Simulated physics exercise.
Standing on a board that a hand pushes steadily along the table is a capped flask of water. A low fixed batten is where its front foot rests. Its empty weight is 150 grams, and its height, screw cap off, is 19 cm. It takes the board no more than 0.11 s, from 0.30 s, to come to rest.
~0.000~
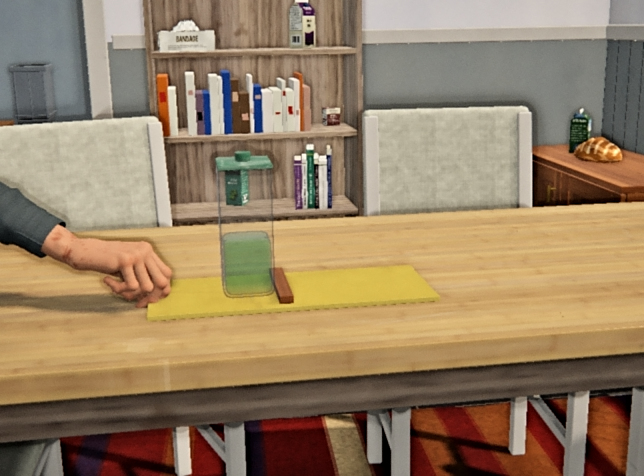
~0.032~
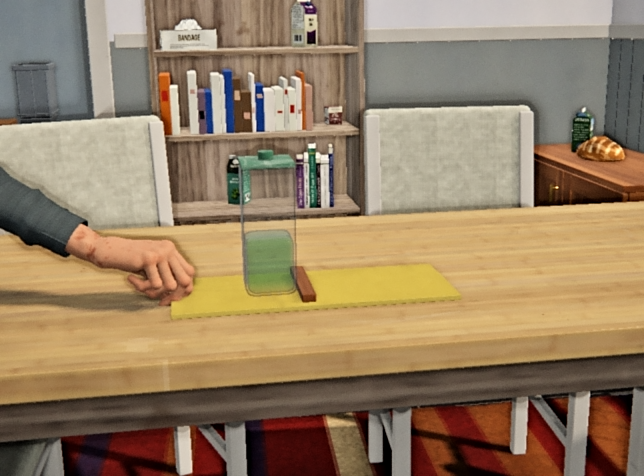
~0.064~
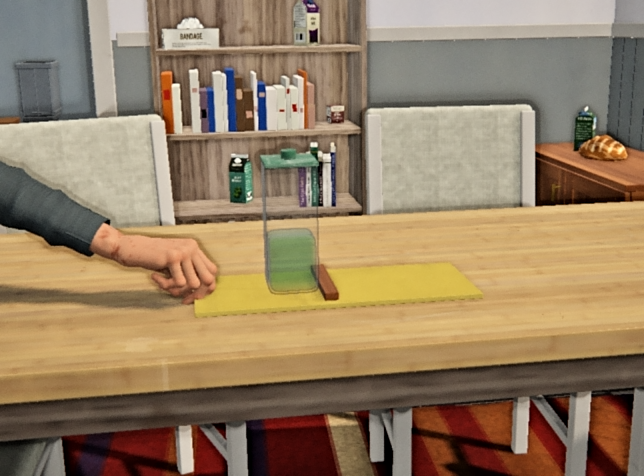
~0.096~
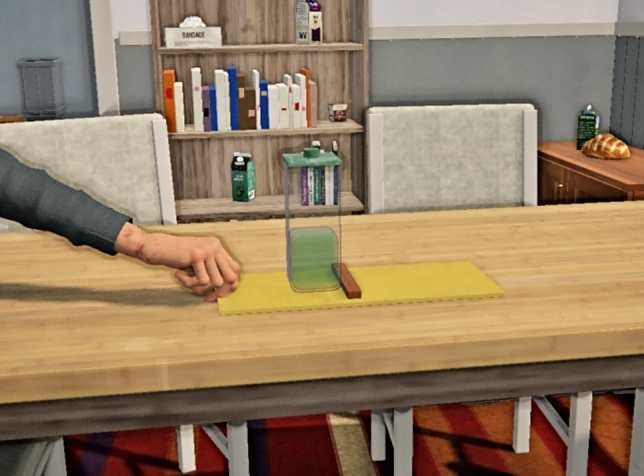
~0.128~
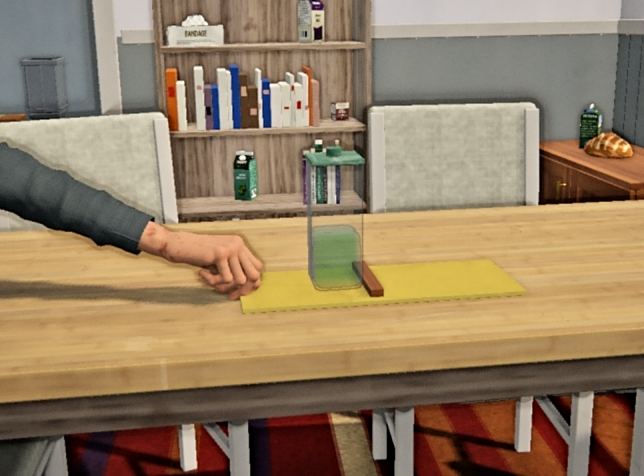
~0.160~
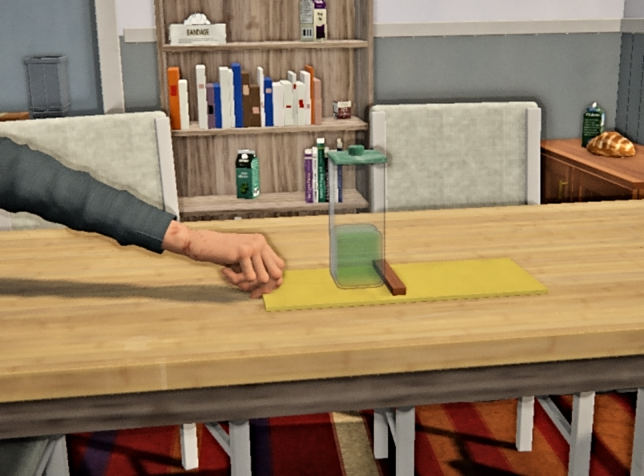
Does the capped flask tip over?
Yes.
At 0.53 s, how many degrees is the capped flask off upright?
Looks like some 30 degrees from vertical upright.
After 0.41 s the board moves at 0.00 m/s; the capped flask leans 11°.
After 0.53 s the capped flask leans 31°.
After 0.69 s the capped flask lies on its side.
After 0.91 s the capped flask lies on its side.
In the end the capped flask lies on its side.
